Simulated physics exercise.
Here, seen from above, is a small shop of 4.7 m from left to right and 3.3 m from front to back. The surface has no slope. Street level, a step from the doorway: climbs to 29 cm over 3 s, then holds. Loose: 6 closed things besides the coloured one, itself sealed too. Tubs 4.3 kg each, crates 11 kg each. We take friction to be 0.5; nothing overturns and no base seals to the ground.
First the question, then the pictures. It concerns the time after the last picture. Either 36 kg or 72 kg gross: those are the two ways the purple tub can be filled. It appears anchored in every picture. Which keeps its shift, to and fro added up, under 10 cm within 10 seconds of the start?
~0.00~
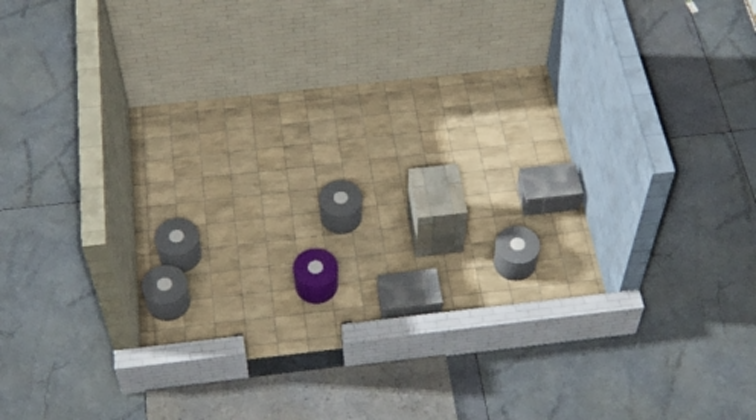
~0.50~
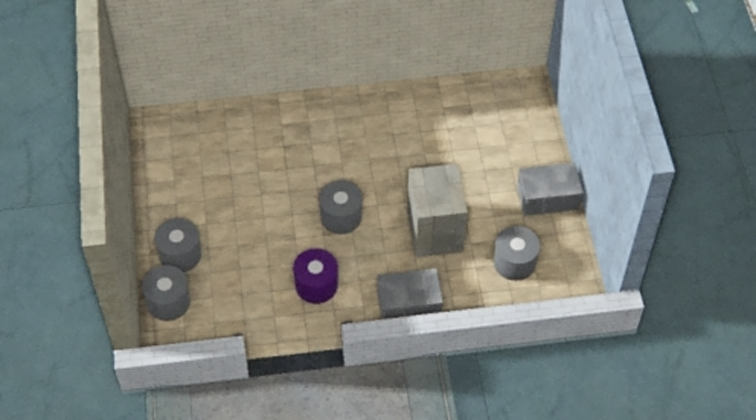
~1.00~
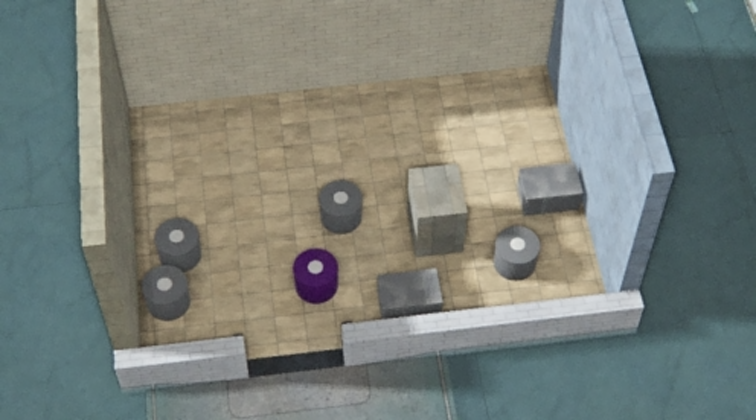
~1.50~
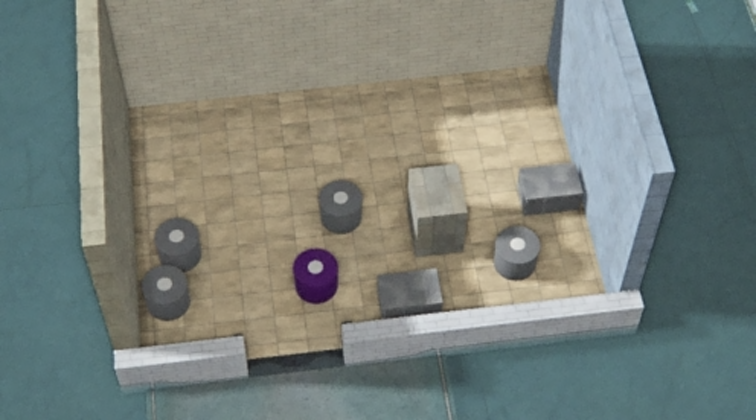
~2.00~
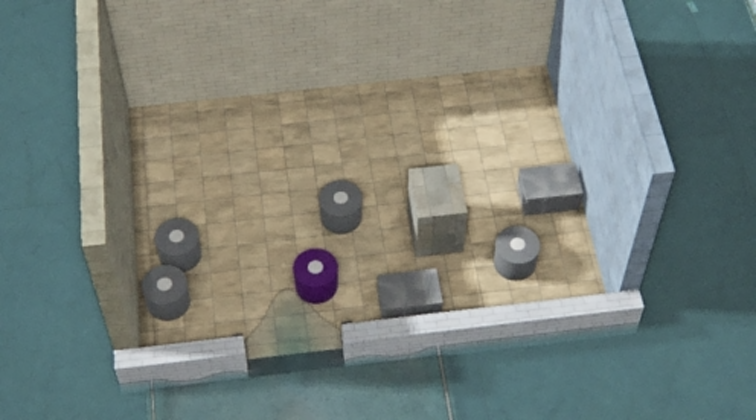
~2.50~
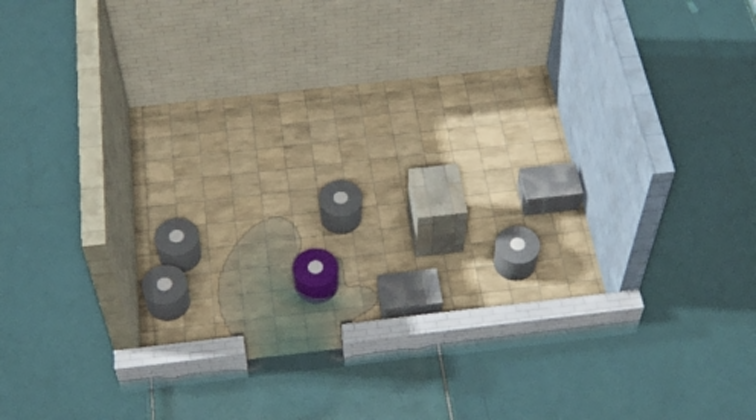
Final guess: It must have the heavier ballast.
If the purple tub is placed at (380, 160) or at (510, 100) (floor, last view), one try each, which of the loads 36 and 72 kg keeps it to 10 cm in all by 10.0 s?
The small mass already works; the small mass already works.
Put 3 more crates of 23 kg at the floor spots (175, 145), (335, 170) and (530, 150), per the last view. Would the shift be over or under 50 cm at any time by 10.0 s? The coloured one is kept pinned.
In that order: Beyond it, within it, beyond it.
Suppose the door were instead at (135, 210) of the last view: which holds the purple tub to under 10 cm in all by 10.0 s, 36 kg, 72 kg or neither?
If so, even the lighter mass works.
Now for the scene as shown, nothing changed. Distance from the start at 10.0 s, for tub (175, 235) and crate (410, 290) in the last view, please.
Shifts: 300 cm / 150 cm.
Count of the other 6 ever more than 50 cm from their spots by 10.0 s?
5.
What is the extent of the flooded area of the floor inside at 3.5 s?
Roughly 6.0 m2 of it is wet.
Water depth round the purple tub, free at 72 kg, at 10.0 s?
Depth: Approx. 11 cm.
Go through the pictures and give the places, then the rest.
In the first frame, the purple tub at (315, 267) rests on the ground; water covers 0.0 m2; 0 of 7 have shifted.
In the second frame, the purple tub at (315, 267) rests on the ground; water covers 0.0 m2; 0 of 7 have shifted.
In the third frame, the purple tub at (315, 267), on the bottom; 0.0 m2 under water; 0 of 7 have shifted.
In the fourth frame, the purple tub at (315, 267) rests on the ground; water covers 0.0 m2; 0 of 7 have shifted.
In the fifth frame, the purple tub at (315, 267), on the bottom; water covers 0.4 m2; 0 of 7 have shifted.
In the sixth frame, the purple tub at (315, 267) rests on the ground; 1.3 m2 under water; 0 of 7 have shifted.
After 3.5 s the purple tub would be 5 cm from its start with 36 kg and 0 cm from its start with 72 kg; 9 cm of water round it then.
After 4.5 s the purple tub would be 22 cm from its start with 36 kg and 0 cm from its start with 72 kg; 8 cm of water round it then.
After 7.0 s the purple tub would be 22 cm from its start with 36 kg and 0 cm from its start with 72 kg; 9 cm of water round it then.
After 10.0 s the purple tub would be 22 cm from its start with 36 kg and 0 cm from its start with 72 kg; 11 cm of water round it then.
